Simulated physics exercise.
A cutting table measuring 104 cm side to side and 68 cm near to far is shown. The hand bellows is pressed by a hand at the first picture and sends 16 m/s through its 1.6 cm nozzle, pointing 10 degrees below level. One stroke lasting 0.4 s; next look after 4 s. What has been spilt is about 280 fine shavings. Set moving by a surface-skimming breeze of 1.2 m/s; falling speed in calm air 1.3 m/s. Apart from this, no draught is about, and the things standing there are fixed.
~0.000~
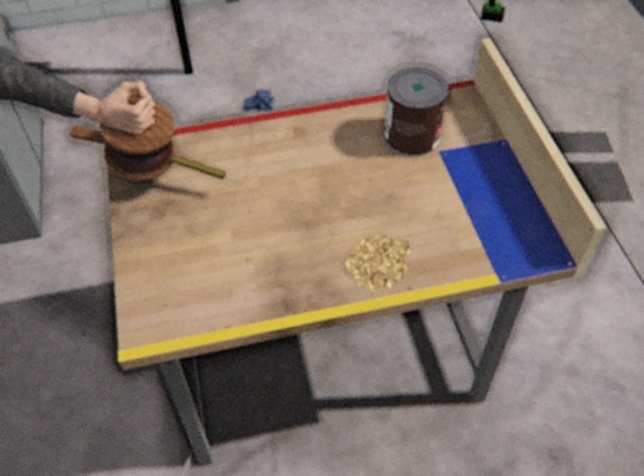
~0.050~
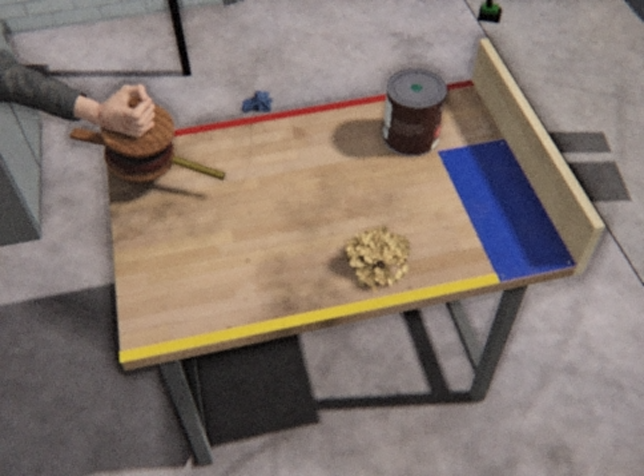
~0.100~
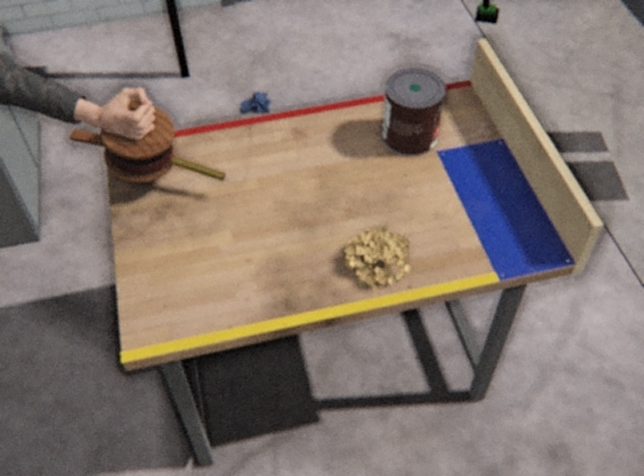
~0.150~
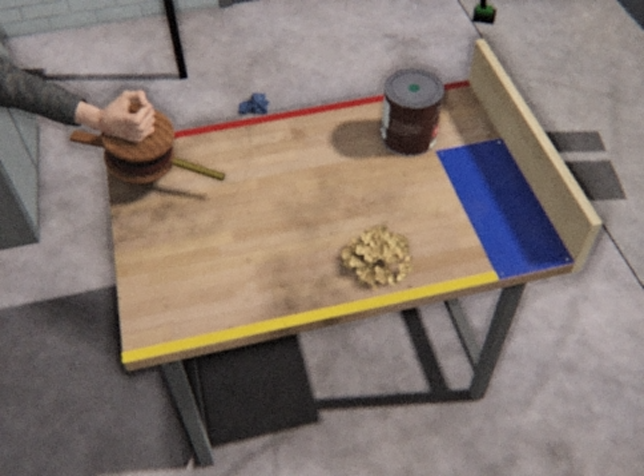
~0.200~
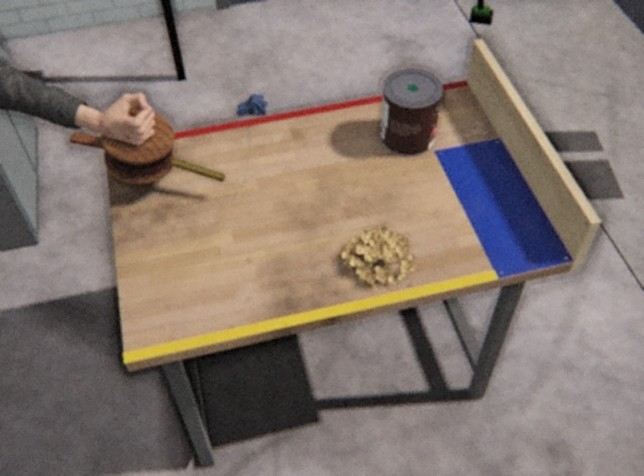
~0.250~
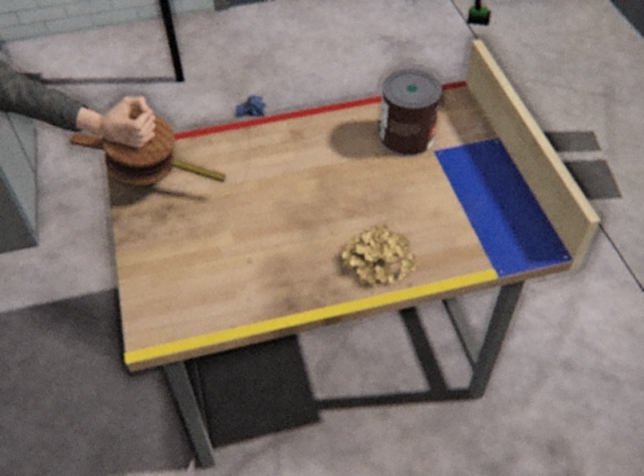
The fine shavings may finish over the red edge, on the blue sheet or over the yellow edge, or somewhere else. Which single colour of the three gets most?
Most go to yellow.
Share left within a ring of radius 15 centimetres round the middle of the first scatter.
Roughly 30 per cent.
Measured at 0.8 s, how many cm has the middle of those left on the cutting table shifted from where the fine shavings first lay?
It works out to close to 5 cm.
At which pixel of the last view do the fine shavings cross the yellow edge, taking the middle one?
Around (465, 286).
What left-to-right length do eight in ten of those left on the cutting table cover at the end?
20 cm, give or take.
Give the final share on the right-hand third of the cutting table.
Roughly 3 in a hundred.
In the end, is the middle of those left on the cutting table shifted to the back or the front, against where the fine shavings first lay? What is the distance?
It drifted forwards, around 5 cm in all.
After 0.8 s, 0 % are on the blue sheet, 66 % over the yellow edge and 0 % over the red edge; the middle of those left on the top is near (384, 277); 64 % are gone or lie where they will stay.
After 1.3 s, 0 % are on the blue sheet, 66 % over the yellow edge and 0 % over the red edge; the middle of those left on the top is near (384, 277); 100 % are gone or lie where they will stay.
After 2.2 s, 0 % are on the blue sheet, 66 % over the yellow edge and 0 % over the red edge; the middle of those left on the top is near (384, 277); 100 % are gone or lie where they will stay.
After 4.0 s, at the end, 0 % are on the blue sheet, 66 % over the yellow edge and 0 % over the red edge; the middle of those left on the top is near (384, 277).
